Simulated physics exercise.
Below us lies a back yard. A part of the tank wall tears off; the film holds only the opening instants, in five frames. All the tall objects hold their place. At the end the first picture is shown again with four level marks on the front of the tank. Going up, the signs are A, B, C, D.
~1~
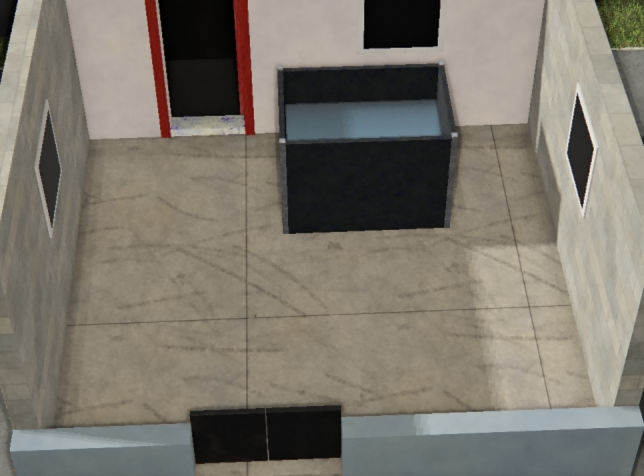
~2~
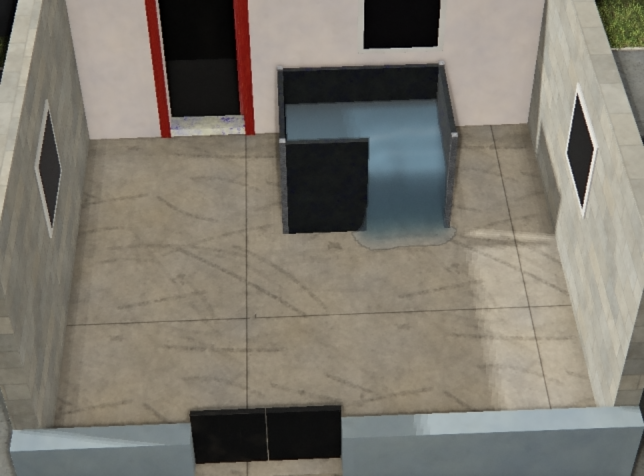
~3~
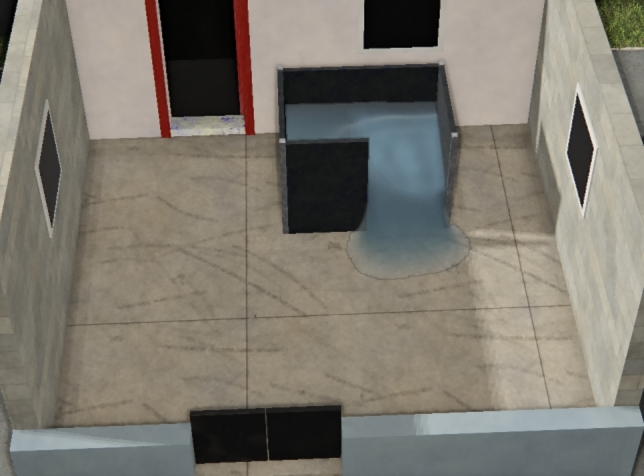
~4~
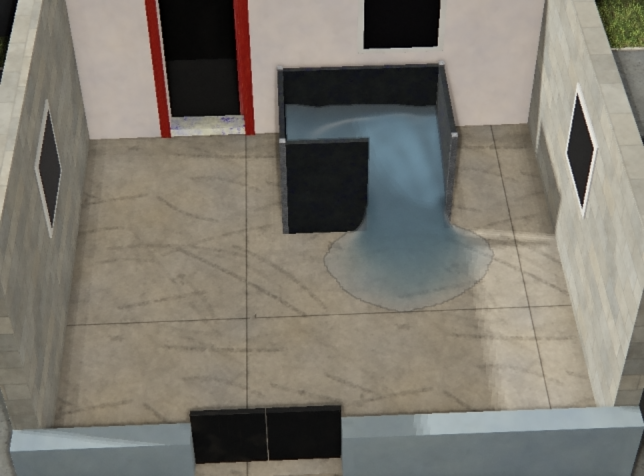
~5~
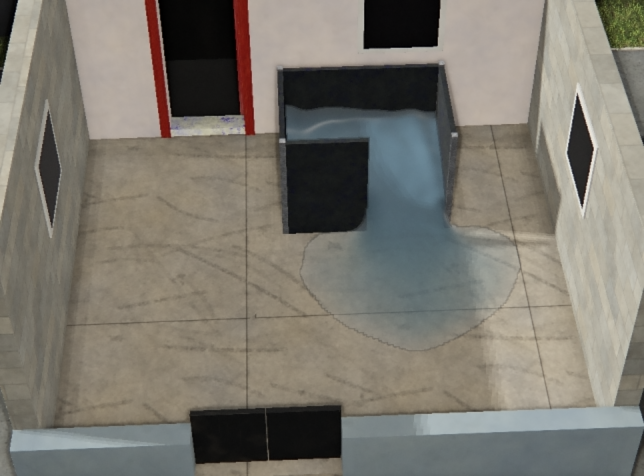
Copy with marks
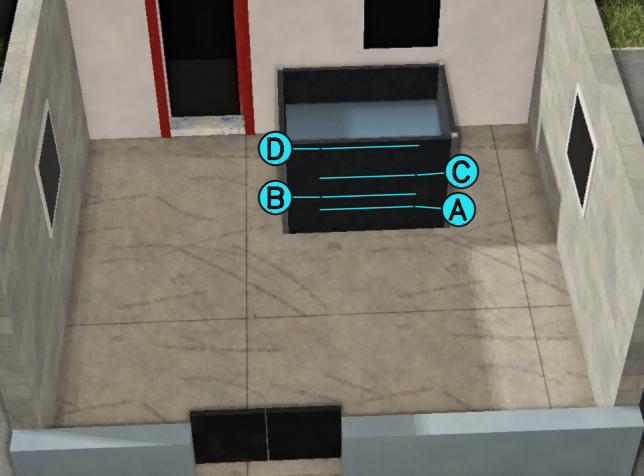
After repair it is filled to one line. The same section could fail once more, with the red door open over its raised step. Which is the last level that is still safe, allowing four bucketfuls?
C is the one.
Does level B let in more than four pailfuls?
No.
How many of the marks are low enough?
Three.
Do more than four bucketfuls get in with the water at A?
No.
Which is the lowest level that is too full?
The answer is D.
On the marked copy, A at (367, 208); B at (367, 195); C at (368, 176); D at (369, 147); from the bottom up A, B, C, D.
Choosing A, nothing gets over.
Choosing B, nothing gets over.
Choosing C, a splash gets over, under a bucket.
Choosing D, about 9 bucketfuls get in.
